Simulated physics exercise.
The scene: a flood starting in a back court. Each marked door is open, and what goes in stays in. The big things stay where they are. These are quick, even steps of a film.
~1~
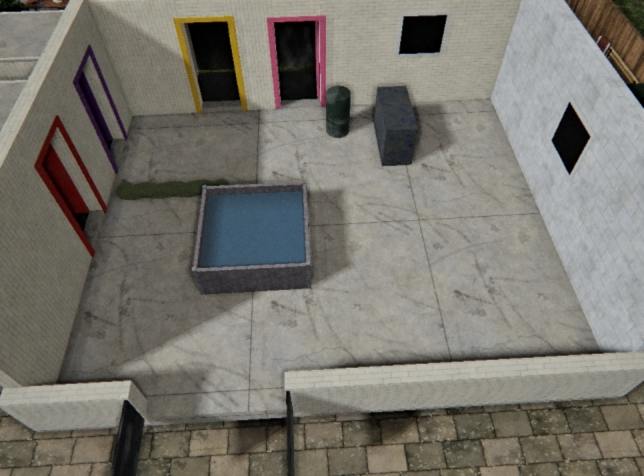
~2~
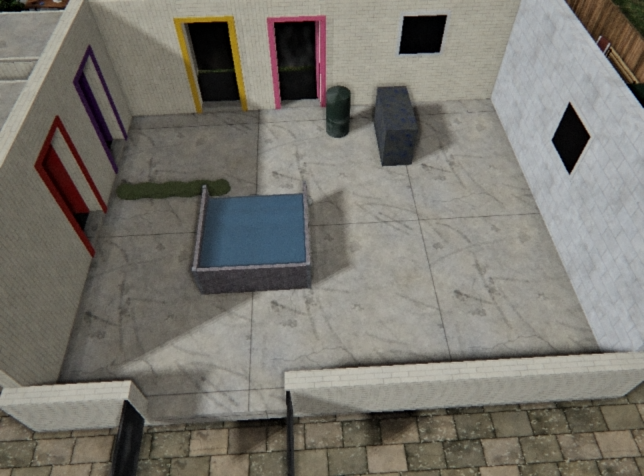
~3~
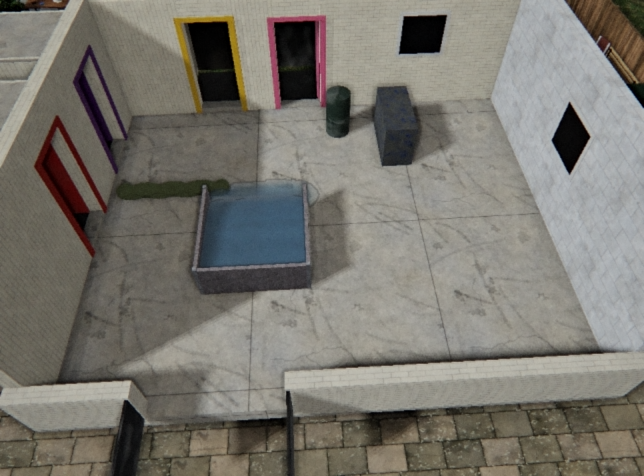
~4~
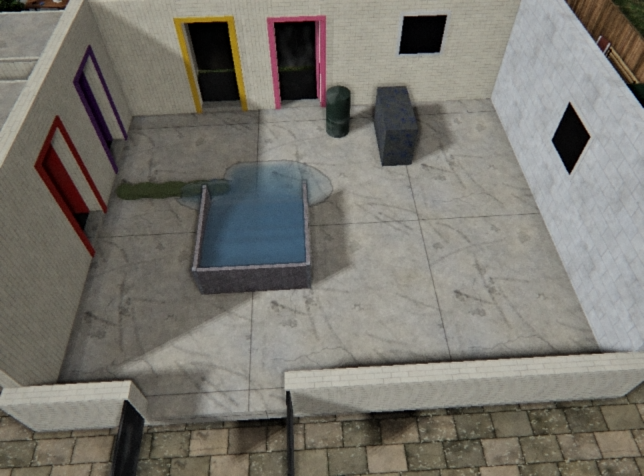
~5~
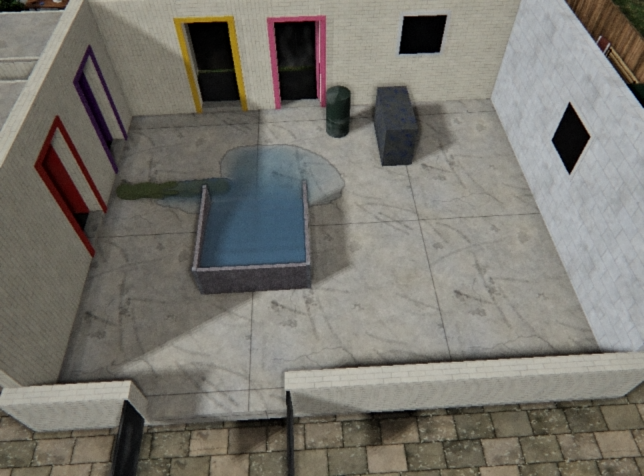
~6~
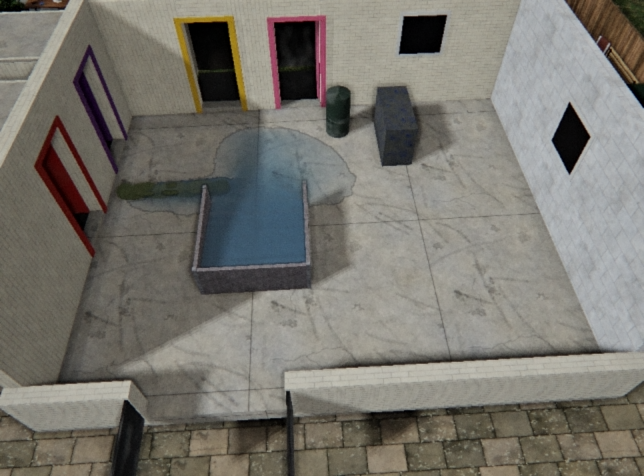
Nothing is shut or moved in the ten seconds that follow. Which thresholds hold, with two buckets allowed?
In the end: The red door admits no more than that; the yellow door lets in a lot; the purple door lets in a lot; the pink door lets in a lot.
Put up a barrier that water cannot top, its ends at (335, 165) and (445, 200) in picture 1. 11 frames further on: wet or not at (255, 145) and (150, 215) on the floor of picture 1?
In turn: Awash, wet.
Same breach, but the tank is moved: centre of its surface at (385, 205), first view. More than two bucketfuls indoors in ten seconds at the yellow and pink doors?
In short: The yellow one stays under; the pink one takes more.
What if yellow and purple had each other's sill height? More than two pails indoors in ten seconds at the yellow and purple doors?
My reading: Yellow door is over, purple door lets less in.
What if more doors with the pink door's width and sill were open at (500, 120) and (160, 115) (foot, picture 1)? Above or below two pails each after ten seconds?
One after the other: Lets less in, is over.
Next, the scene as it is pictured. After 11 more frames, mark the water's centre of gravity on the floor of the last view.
At about (253, 179).
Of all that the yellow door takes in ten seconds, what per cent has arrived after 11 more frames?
I make it 45 per cent.
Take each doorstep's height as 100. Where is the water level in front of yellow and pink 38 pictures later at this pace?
Near 50 and 180 in a hundred.
A moment on, water covers 25 % of the floor; the red door wet at the sill, nothing in, the yellow door under two buckets in, the purple door not reached, the pink door under two buckets in.
Next, water covers 30 % of the floor; the red door under two buckets in, the yellow door over two buckets in, the purple door not reached, the pink door far over two buckets in.
Then, water covers 40 % of the floor; the red door under two buckets in, the yellow door over two buckets in, the purple door under two buckets in, the pink door far over two buckets in.
Later, water covers 50 % of the floor; the red door under two buckets in, the yellow door over two buckets in, the purple door over two buckets in, the pink door far over two buckets in.
In the end, water covers 70 % of the floor; the red door under two buckets in, the yellow door over two buckets in, the purple door over two buckets in, the pink door far over two buckets in.
